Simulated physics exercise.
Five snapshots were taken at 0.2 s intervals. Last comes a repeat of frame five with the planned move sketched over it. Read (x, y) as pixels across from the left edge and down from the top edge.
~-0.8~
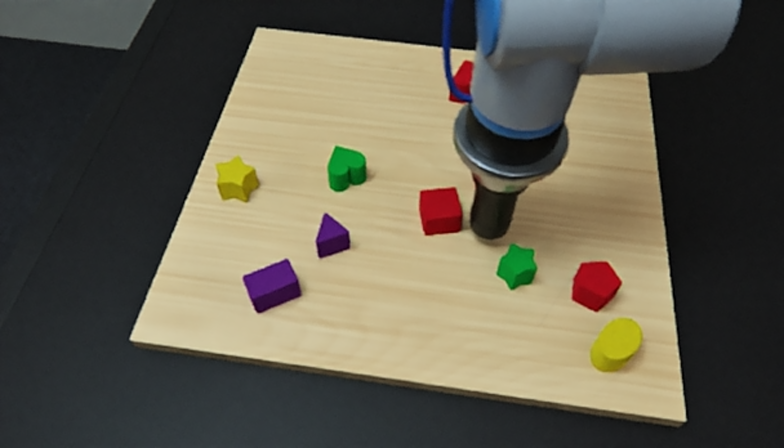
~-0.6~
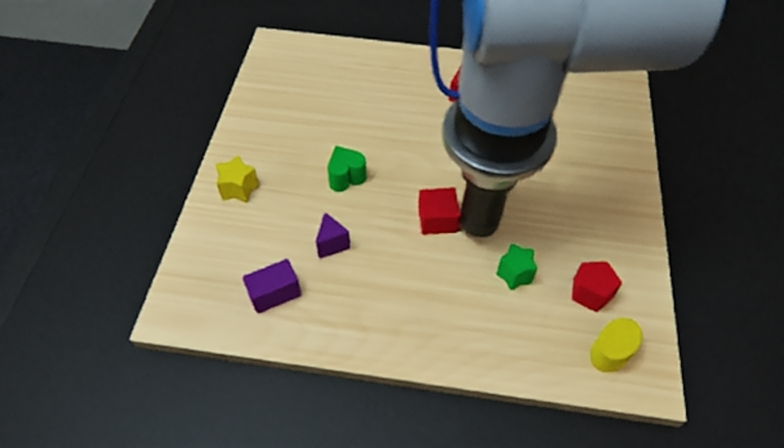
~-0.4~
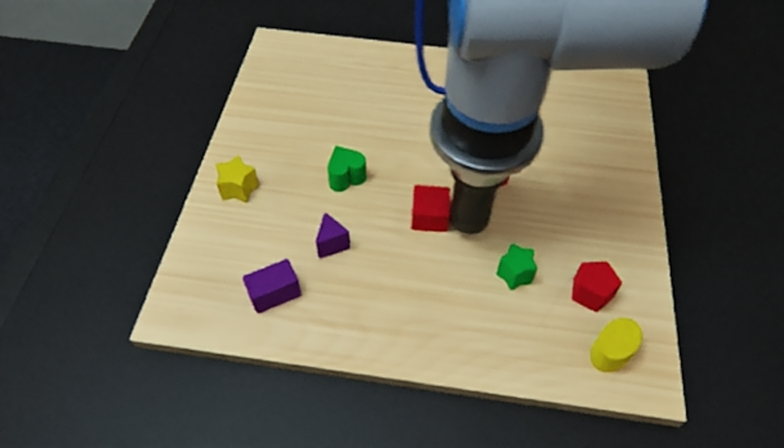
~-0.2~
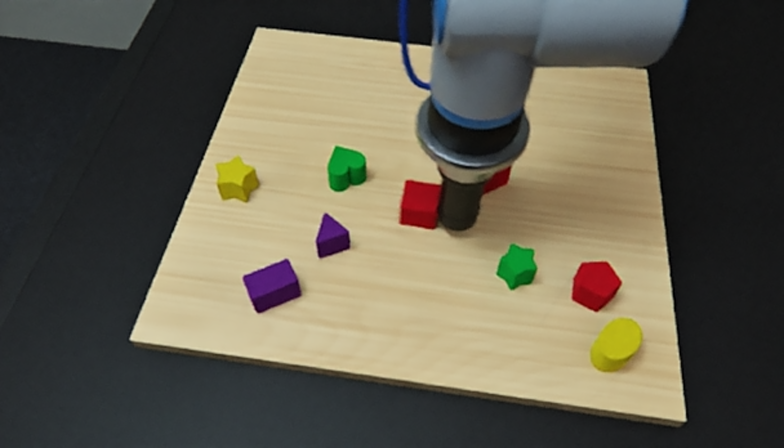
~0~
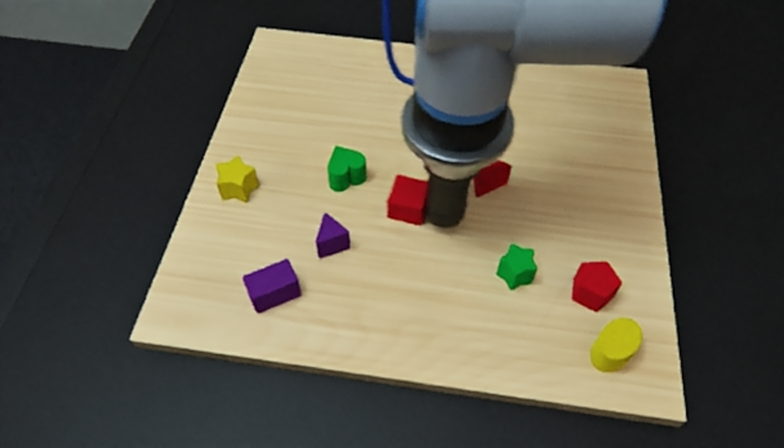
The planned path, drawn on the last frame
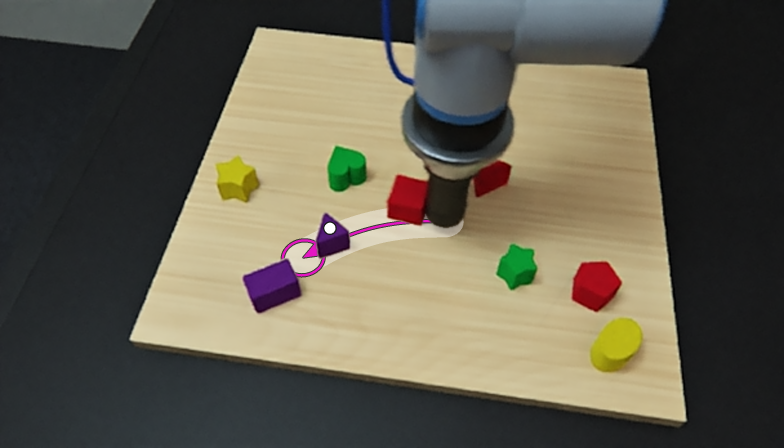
The clip opens with a robot arm's dark tip beside a red square block on a wooden board scattered with colourful shapes. The tip shifts left and slightly upward, pushing the block a short way toward the green heart, while another red block comes into view behind the tool.
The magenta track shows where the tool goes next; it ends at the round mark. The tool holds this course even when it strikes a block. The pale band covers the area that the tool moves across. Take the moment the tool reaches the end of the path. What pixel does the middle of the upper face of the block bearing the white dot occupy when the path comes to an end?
If I read the scene right, the answer is (267, 253).
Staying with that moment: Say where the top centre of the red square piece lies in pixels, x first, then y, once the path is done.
The middle of its upper face should be somewhere near (368, 179).
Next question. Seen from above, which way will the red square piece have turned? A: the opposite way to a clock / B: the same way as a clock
The correct letter is B.
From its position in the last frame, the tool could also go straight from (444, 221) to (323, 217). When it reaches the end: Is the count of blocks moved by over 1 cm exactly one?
I believe not.
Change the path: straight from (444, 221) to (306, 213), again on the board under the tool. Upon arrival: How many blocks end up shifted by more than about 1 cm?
Displaced: Two.
The drawn path runs from (444, 221) by way of (395, 224) and (348, 236) to (303, 258); the dot is on the purple three-sided block.
The first path, step by step. One third of the way, tool at (394, 215); red square piece at (372, 181), turned 50° clockwise.
Two thirds of the way, tool at (346, 228); purple three-sided block at (316, 233), turned 15° clockwise; red square piece at (368, 179), turned 55° clockwise.
At the end, tool at (302, 249); purple oblong not moved; purple three-sided block at (267, 253); red square piece at (368, 179), turned 55° clockwise.
